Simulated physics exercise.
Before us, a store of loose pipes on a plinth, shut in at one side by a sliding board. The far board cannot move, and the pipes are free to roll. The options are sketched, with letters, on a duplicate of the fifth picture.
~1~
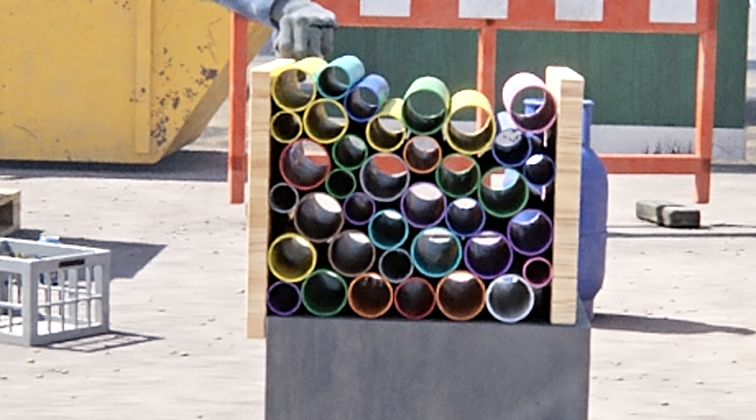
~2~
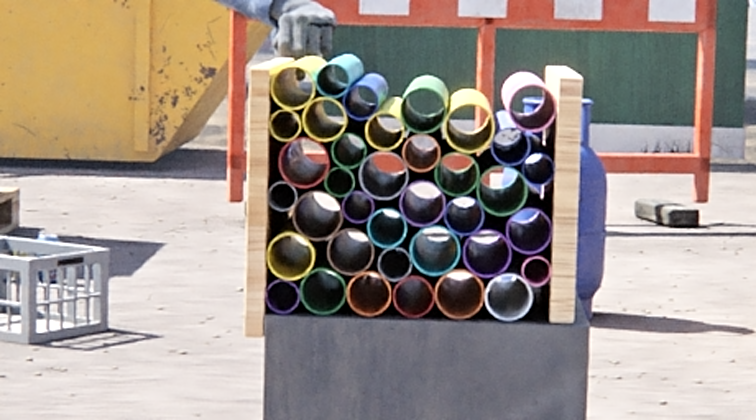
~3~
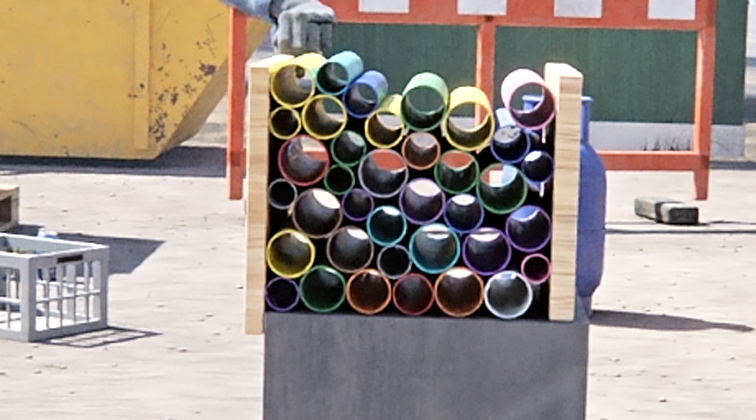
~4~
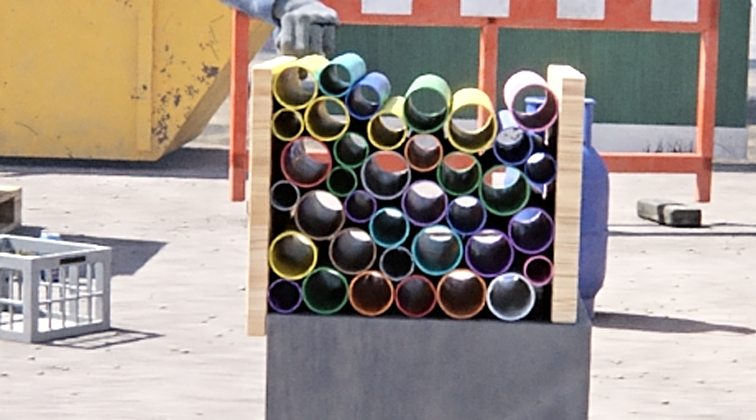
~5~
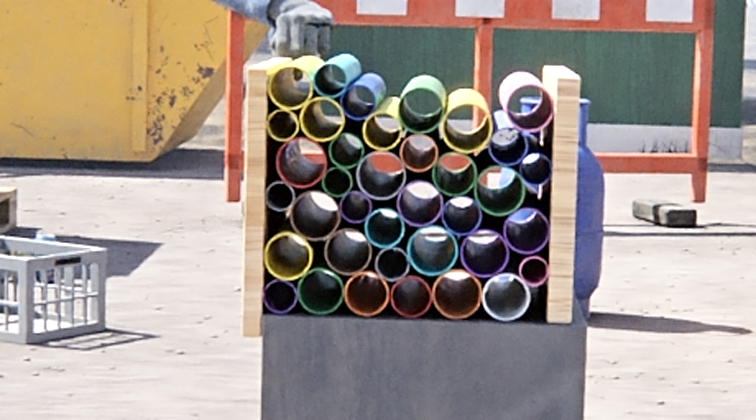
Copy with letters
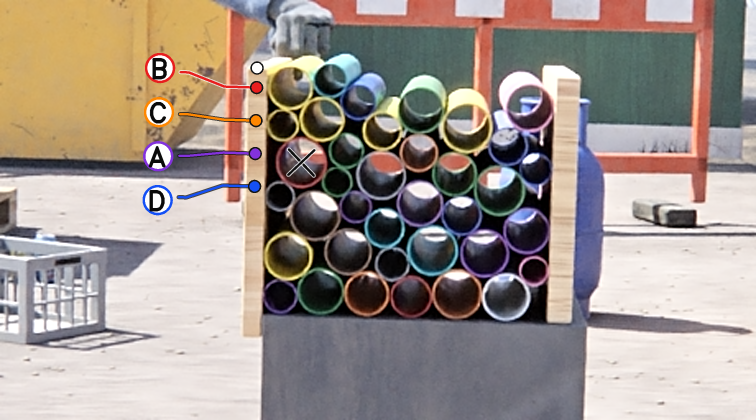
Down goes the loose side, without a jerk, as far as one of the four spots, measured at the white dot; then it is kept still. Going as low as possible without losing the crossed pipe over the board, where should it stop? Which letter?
Down to D.
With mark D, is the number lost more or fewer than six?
Fewer than six.
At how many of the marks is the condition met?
The number is four.
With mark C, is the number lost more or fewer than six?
At C, fewer than six.
On the copy, A at (255, 153); B at (257, 87); C at (256, 120); D at (255, 186); the cross at (302, 163); the white dot at (257, 68).
On D. First, top of the board (266, 125).
Then, top of the board (265, 186).
Finally, top of the board (265, 186), two out over the board, the crossed one still inside.
By contrast, A keeps the crossed one inside; B keeps the crossed one inside; C keeps the crossed one inside.
